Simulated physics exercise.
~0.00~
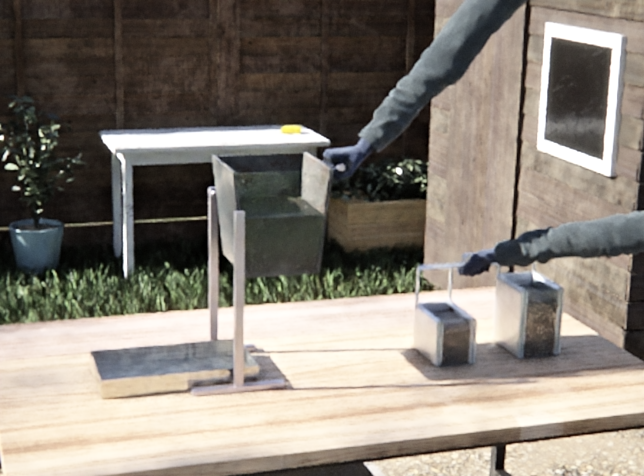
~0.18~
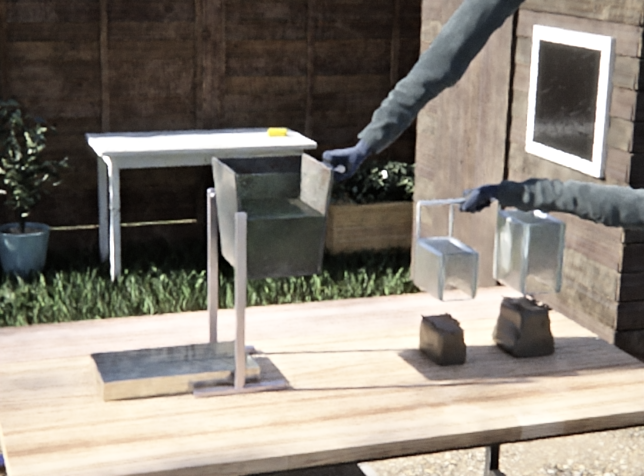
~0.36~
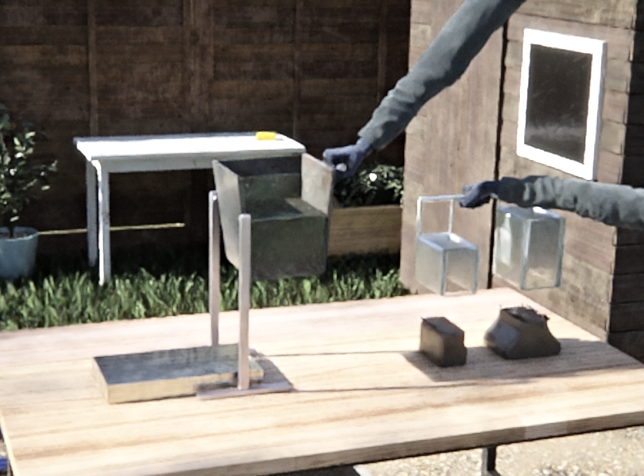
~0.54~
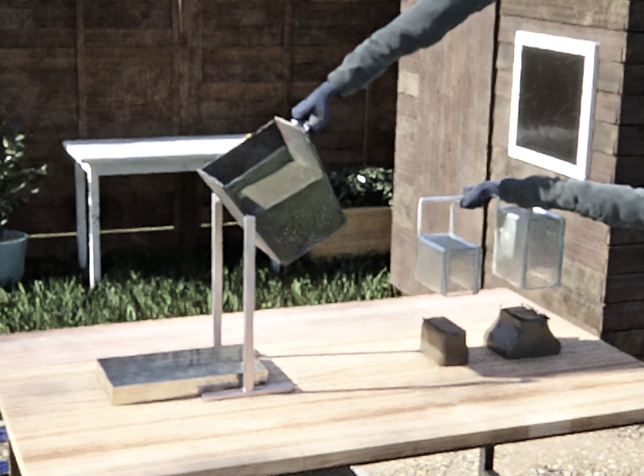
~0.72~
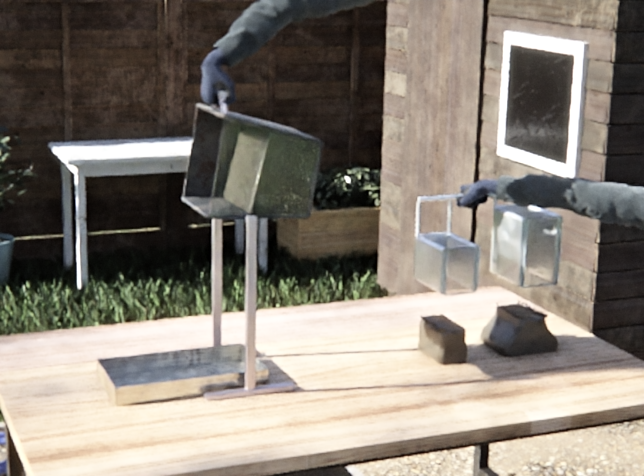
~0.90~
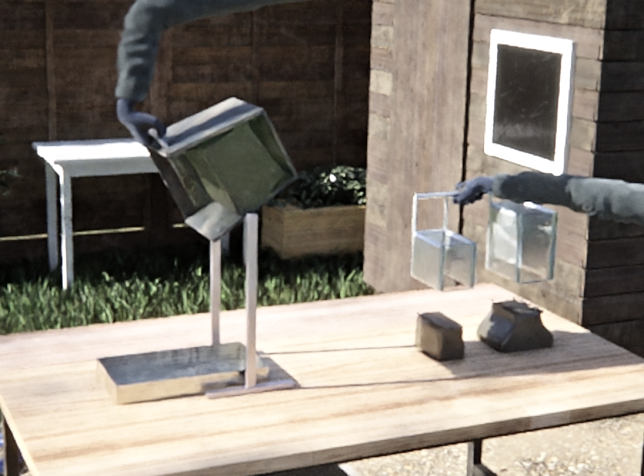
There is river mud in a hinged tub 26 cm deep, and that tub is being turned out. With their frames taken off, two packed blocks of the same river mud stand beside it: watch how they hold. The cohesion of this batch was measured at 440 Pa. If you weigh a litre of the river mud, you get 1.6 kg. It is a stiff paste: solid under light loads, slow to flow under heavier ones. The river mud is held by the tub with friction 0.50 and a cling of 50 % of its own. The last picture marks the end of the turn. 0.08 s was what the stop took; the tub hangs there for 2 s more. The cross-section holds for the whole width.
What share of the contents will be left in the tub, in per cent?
Roughly 0 per cent will be left in the tub.
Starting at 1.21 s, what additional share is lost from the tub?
It works out to some 0 per cent of the load.
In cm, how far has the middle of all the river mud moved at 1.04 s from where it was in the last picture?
Something like 15 cm, I'd say.
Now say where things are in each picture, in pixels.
In the first frame, handle-side rim at (330, 169), tilt 0 degrees; highest point of the river mud at (320, 213); test blocks 11 cm, 16 cm high (left to right).
In the second frame, handle-side rim at (330, 171), tilt 0 degrees; highest point of the river mud at (320, 215); test blocks 10 cm, 14 cm high (left to right).
In the third frame, handle-side rim at (332, 170), tilt 2 degrees; highest point of the river mud at (322, 215); test blocks 10 cm, 11 cm high (left to right).
In the fourth frame, handle-side rim at (305, 133), tilt 32 degrees; highest point of the river mud at (319, 177); test blocks 10 cm, 11 cm high (left to right).
In the fifth frame, handle-side rim at (224, 119), tilt 80 degrees; highest point of the river mud at (269, 134); test blocks 10 cm, 11 cm high (left to right).
In the sixth frame, handle-side rim at (168, 158), tilt 119 degrees; highest point of the river mud at (245, 123); test blocks 10 cm, 11 cm high (left to right).
By 1.04 s, the tub is at 119 degrees and holds 63 %.
By 1.21 s, the tub is at 119 degrees and holds 0 %.
By 1.38 s, the tub is at 119 degrees and holds 0 %.
By 1.55 s, the tub is at 119 degrees and holds 0 %.
By 2.90 s, at the end, the tub is at 119 degrees and holds 0 %.
